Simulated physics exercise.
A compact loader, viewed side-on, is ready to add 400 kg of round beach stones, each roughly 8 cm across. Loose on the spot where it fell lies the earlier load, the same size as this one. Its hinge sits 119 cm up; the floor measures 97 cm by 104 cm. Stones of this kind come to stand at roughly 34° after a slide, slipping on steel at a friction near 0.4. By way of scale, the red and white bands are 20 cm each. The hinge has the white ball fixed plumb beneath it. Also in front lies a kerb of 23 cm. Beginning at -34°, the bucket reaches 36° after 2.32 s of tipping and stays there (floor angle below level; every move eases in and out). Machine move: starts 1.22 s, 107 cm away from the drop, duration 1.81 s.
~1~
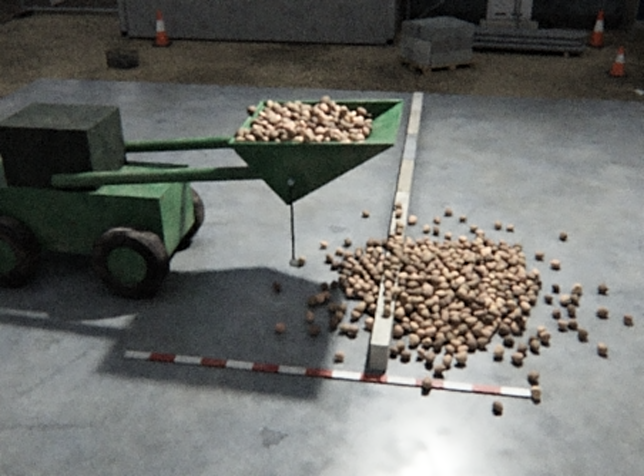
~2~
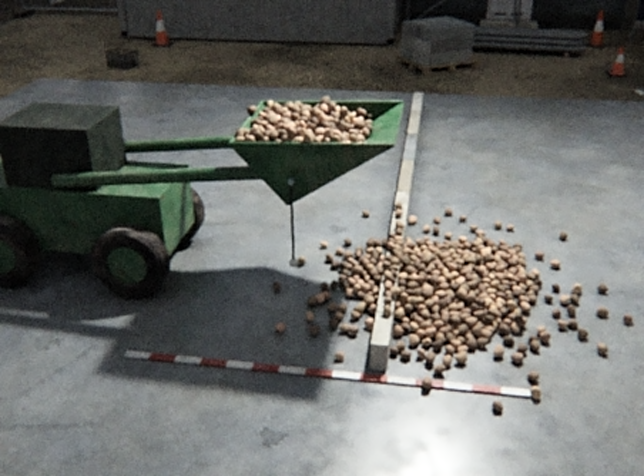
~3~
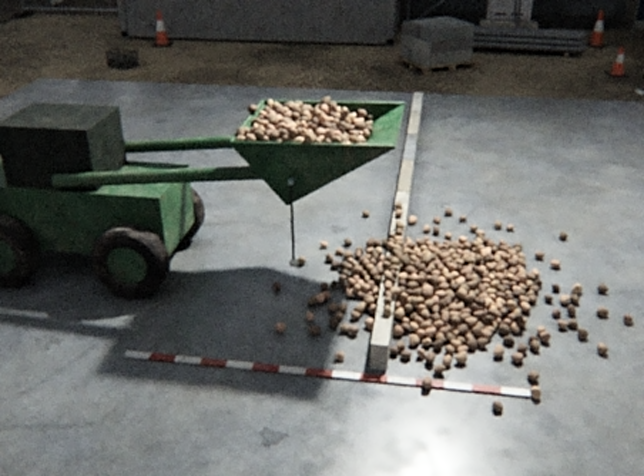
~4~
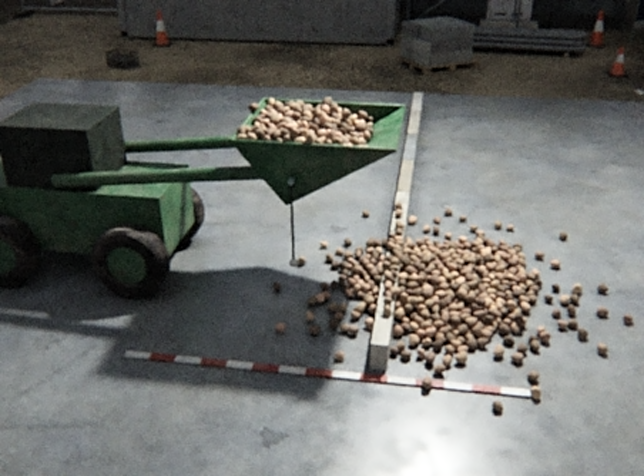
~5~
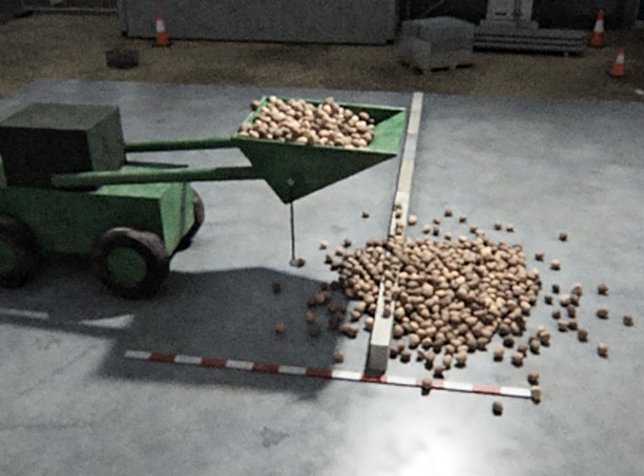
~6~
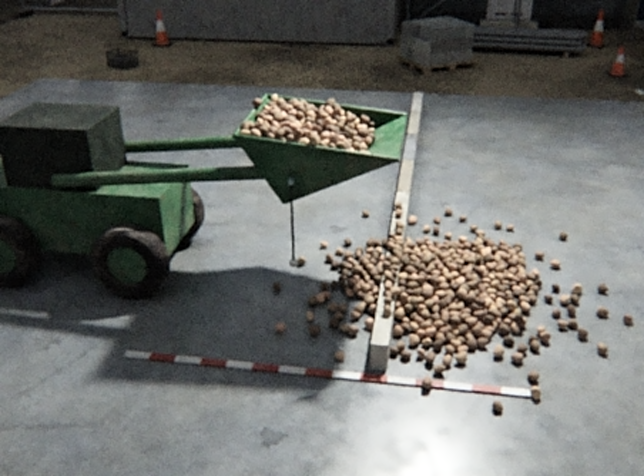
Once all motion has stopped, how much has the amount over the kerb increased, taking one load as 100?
It has increased by some 15 per cent.
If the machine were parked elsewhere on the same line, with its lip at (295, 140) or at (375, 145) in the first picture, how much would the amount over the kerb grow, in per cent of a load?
0 %, then 5 %.
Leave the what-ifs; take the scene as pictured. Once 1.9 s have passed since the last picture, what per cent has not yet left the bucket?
Close to 5 in a hundred is still held.
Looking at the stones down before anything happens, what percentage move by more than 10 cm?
Close to 5 per cent.
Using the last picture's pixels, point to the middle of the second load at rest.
Middle: Approx. (347, 272) px.
Then, 1.2 s after the last picture the floor is at 25°; in per cent of one load, 80 in the bucket, 35 on this side of the kerb, 85 over the kerb; the foremost stones are at (600, 292).
Then, 1.9 s after the last picture the floor is at 36°; in per cent of one load, 7 in the bucket, 95 on this side of the kerb, 97 over the kerb; the foremost stones are at (600, 292).
Then, 3.0 s after the last picture the floor is at 36°; in per cent of one load, 0 in the bucket, 103 on this side of the kerb, 97 over the kerb; the foremost stones are at (600, 292).
Then, 5.6 s after the last picture the floor is at 36°; in per cent of one load, 0 in the bucket, 103 on this side of the kerb, 97 over the kerb; the foremost stones are at (600, 292). Net gain over the kerb, 15.
